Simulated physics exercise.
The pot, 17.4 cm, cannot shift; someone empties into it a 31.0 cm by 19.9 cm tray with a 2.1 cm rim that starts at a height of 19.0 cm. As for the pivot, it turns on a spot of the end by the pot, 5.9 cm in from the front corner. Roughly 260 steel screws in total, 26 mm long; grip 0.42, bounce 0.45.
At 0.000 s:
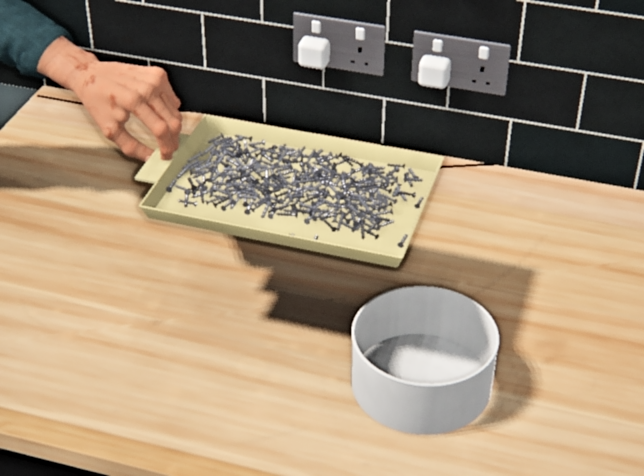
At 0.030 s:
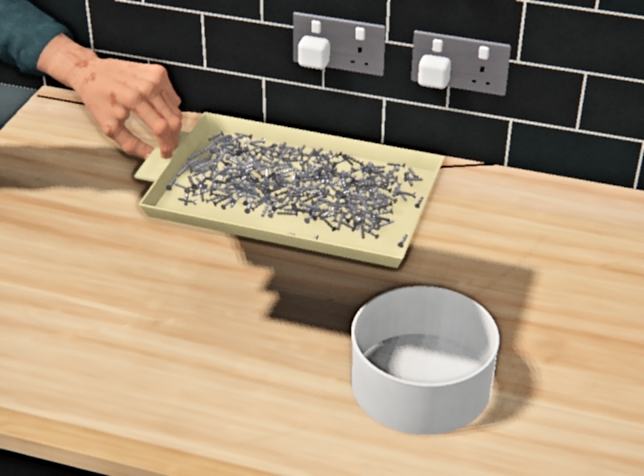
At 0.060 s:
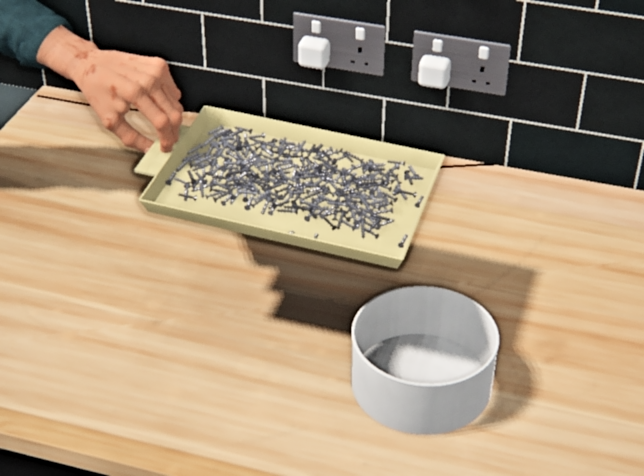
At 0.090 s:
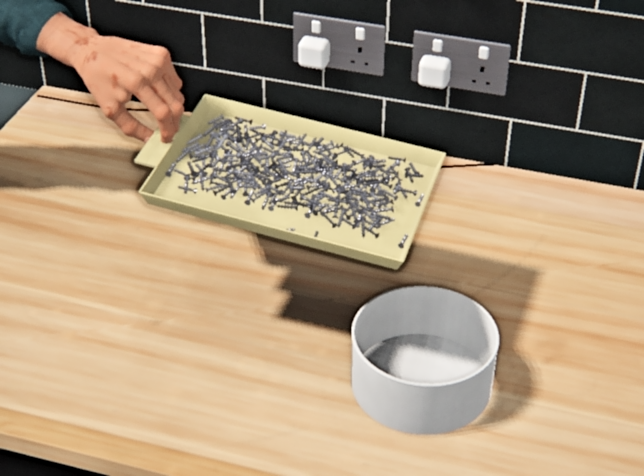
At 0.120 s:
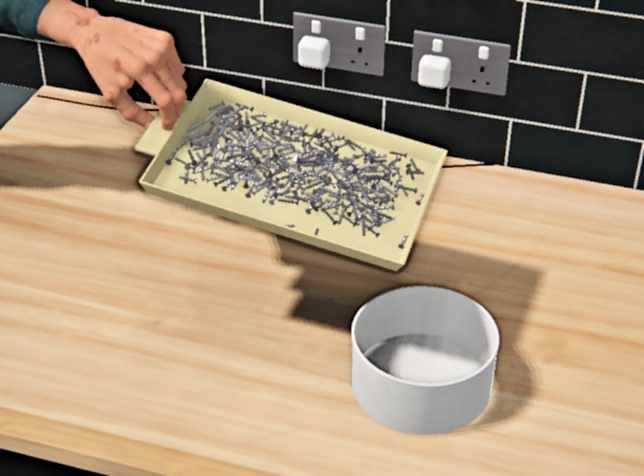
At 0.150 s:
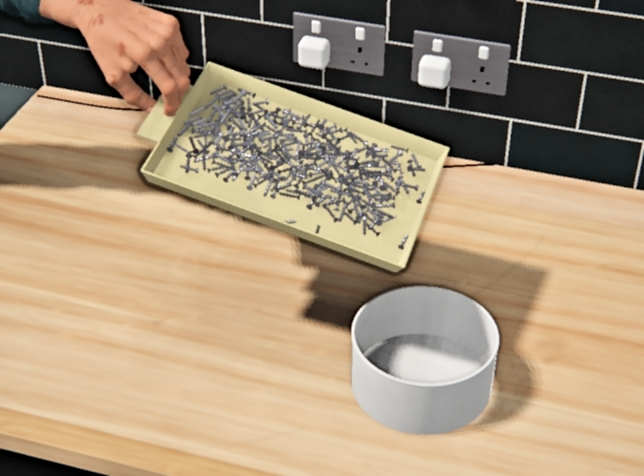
A shallow yellow tray of small metal screws sat level above a wooden counter, then a hand gradually raised its left end, tilting it down to the right beside a round white pot.
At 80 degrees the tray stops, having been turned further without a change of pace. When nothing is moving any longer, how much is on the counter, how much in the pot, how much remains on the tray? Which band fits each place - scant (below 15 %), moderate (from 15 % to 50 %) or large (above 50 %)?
Counter - scant; pot - large; tray - scant.
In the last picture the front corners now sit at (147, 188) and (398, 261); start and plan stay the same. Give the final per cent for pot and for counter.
Pot 70 % / counter 30 %.
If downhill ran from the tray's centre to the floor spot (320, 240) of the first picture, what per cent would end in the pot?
I'd estimate about 60 %.
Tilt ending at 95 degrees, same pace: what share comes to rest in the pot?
Roughly 95 percent.
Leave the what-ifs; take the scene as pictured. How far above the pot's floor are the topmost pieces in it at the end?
Roughly 3.5 cm up.
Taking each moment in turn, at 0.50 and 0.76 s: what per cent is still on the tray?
Around 100 first, about 0 after.
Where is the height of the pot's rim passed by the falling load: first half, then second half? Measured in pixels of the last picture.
First near (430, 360), later near (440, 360).
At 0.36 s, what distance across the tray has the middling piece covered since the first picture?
Around 2 centimetres.
Then, at 0.36 s, tilt 49 degrees; the tray holds 100 %, the pot 0 %.
After 0.50 s, tilt 72 degrees; the tray holds 100 %, the pot 0 %.
After 0.76 s, tilt 80 degrees; the tray holds 0 %, the pot 85 %.
At rest (1.8 s), counter 10 %, pot 90 %, tray 0 %.
